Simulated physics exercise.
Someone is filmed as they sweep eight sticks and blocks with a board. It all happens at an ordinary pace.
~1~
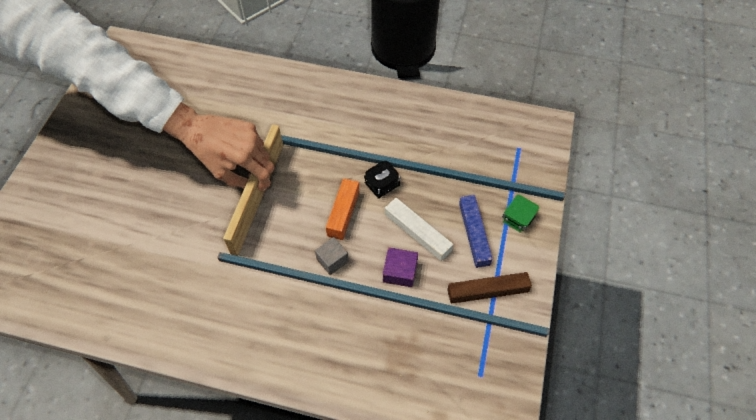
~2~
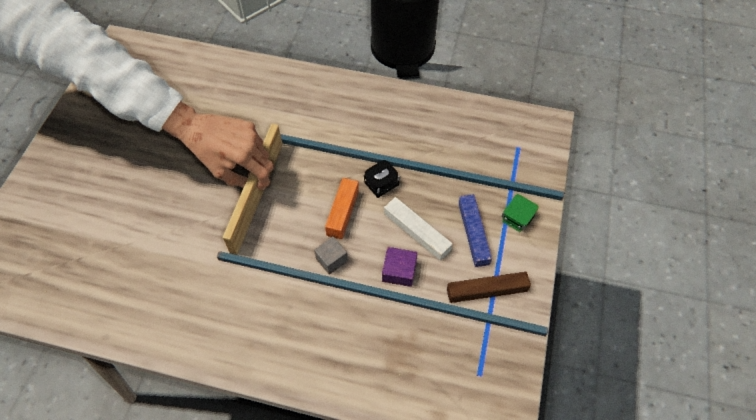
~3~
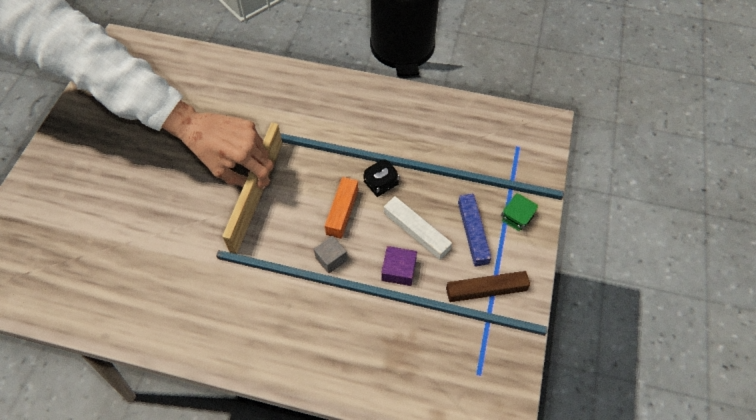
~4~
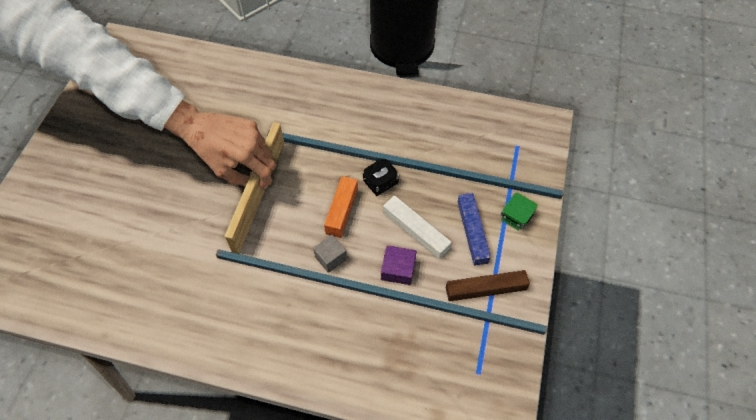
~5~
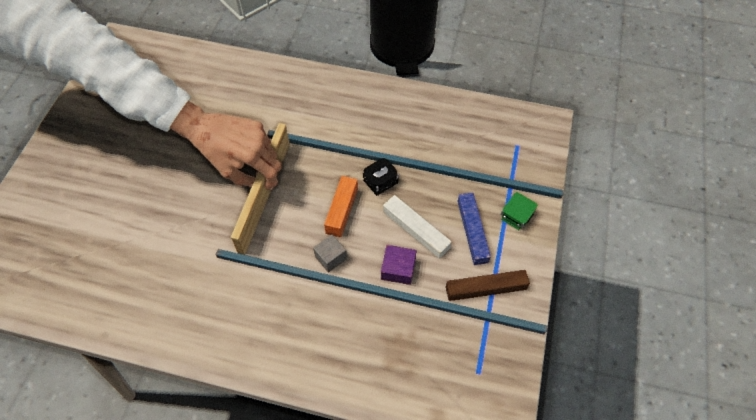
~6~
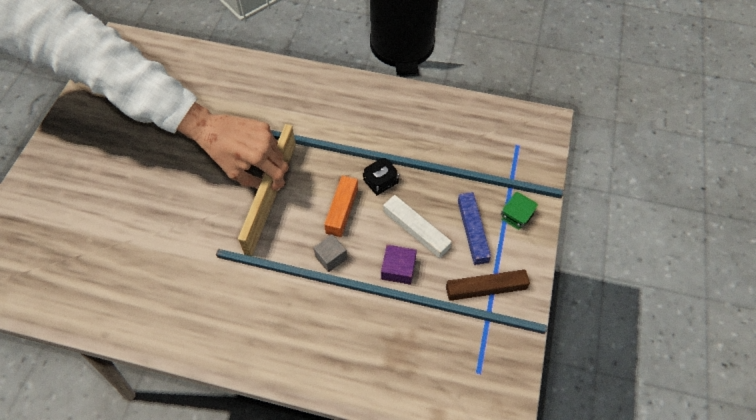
A hand in a pale fuzzy sleeve grips an upright yellowish board on a wooden table, seen from above at an angle, with grey tiled floor around it. Between two dark teal rails lie orange, black, grey, white, purple, blue, green and brown blocks and sticks, a blue line crossing at right. The board stays almost still, then the hand slides it slightly right, touching no blocks.
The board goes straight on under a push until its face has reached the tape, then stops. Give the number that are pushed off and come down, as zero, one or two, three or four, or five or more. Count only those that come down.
One or two come down.
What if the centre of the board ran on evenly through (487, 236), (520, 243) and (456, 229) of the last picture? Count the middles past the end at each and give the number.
The counts: 1, 5 and 0.
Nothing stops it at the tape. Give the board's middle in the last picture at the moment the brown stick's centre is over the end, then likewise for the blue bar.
The brown stick puts it at (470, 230), the blue bar at (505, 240).
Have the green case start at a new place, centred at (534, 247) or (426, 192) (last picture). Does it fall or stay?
Trial 1: Over the edge; trial 2: Still up.
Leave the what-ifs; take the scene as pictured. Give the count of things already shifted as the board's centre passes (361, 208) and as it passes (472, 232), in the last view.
That gives 3 for the first and 8 for the second.
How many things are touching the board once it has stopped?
All in all, 3.
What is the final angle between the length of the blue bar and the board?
Misalignment: Close to 30°.
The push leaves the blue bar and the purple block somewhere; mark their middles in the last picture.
(554, 244) and (533, 300), approximately.
Early on, none off yet; green case at rest near (519, 212); brown stick at rest near (487, 285); blue bar at rest near (474, 228).
A while later, none off yet; green case travelled a little near (534, 210); brown stick travelled about its own width near (548, 291); blue bar travelled about its own width near (519, 236).
Finally, the number that fall off is one or two; lost, brown stick.
